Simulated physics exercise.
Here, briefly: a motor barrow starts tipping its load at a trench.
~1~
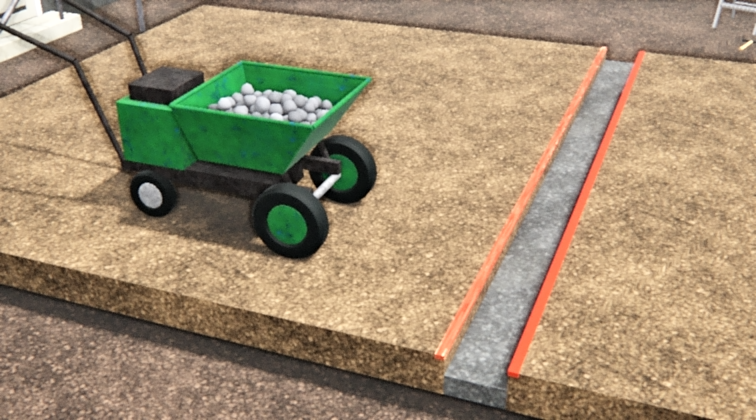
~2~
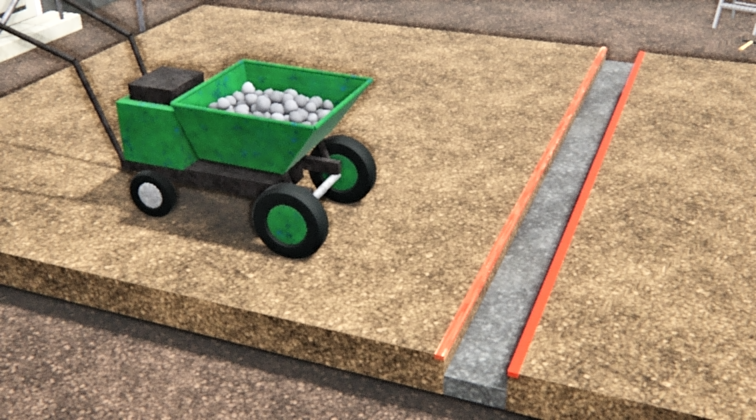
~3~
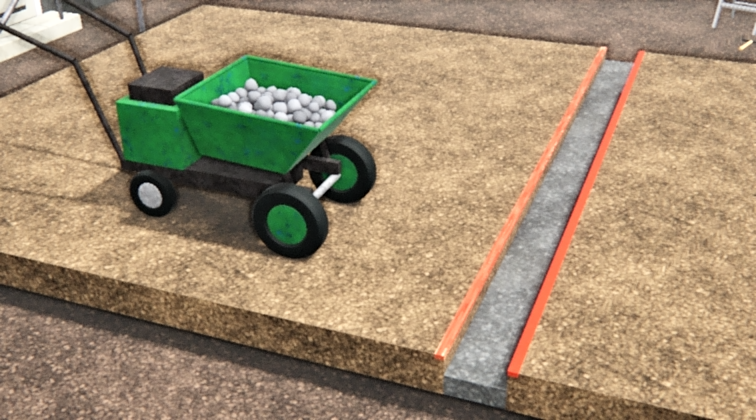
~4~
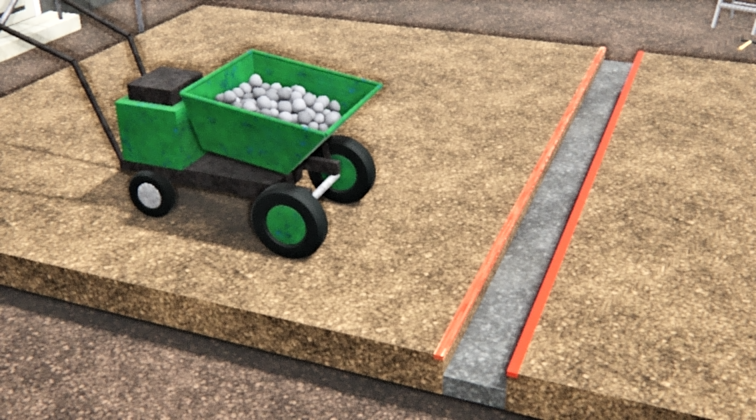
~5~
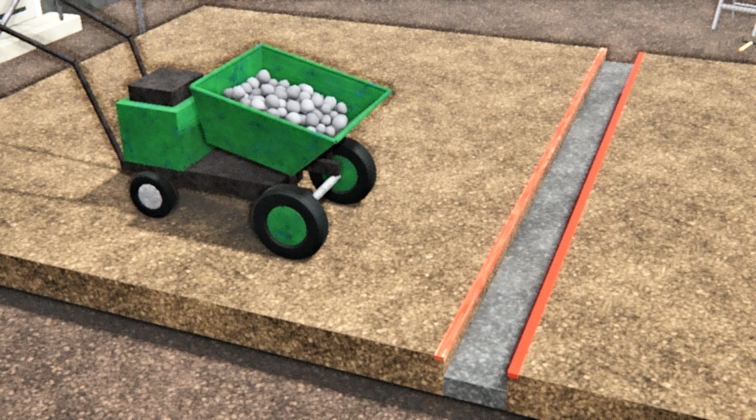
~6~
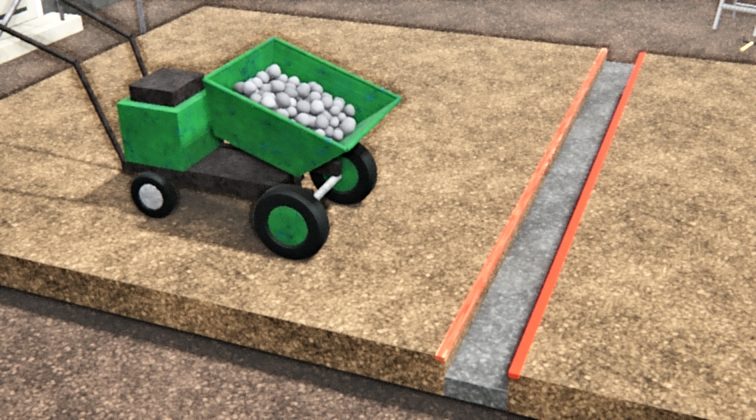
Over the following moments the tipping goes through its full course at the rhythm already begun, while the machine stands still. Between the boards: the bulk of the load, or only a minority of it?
I expect a minority of the load to land in the trench.
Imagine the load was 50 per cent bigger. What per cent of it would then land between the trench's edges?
Roughly 30 %.
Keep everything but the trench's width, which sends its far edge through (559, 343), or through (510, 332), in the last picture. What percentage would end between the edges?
In order: Some 20 per cent, then some 20 per cent.
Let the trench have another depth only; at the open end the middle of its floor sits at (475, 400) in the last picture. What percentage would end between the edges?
20 %.
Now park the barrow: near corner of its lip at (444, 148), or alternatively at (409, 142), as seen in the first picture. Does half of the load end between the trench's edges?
Respectively: A smaller portion, the bigger portion.
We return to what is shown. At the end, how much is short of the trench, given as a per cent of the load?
My estimate is around 65 percent.
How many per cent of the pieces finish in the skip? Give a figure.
Estimate: Near 15 %.
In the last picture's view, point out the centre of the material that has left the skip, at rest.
Centre at rest: Close to (464, 249).
Shortly afterwards, skip tipped steeply; the whole lot in the skip.
Next, skip tipped right over; the bulk in the skip; near a quarter short of the trench; only a few falling.
Some moments later, skip tipped right over; near a quarter in the skip; near two thirds short of the trench; near a quarter in or heaped over the trench.
In the end, skip tipped right over; a little in the skip; near two thirds short of the trench; near a quarter in or heaped over the trench; none at all beyond it.
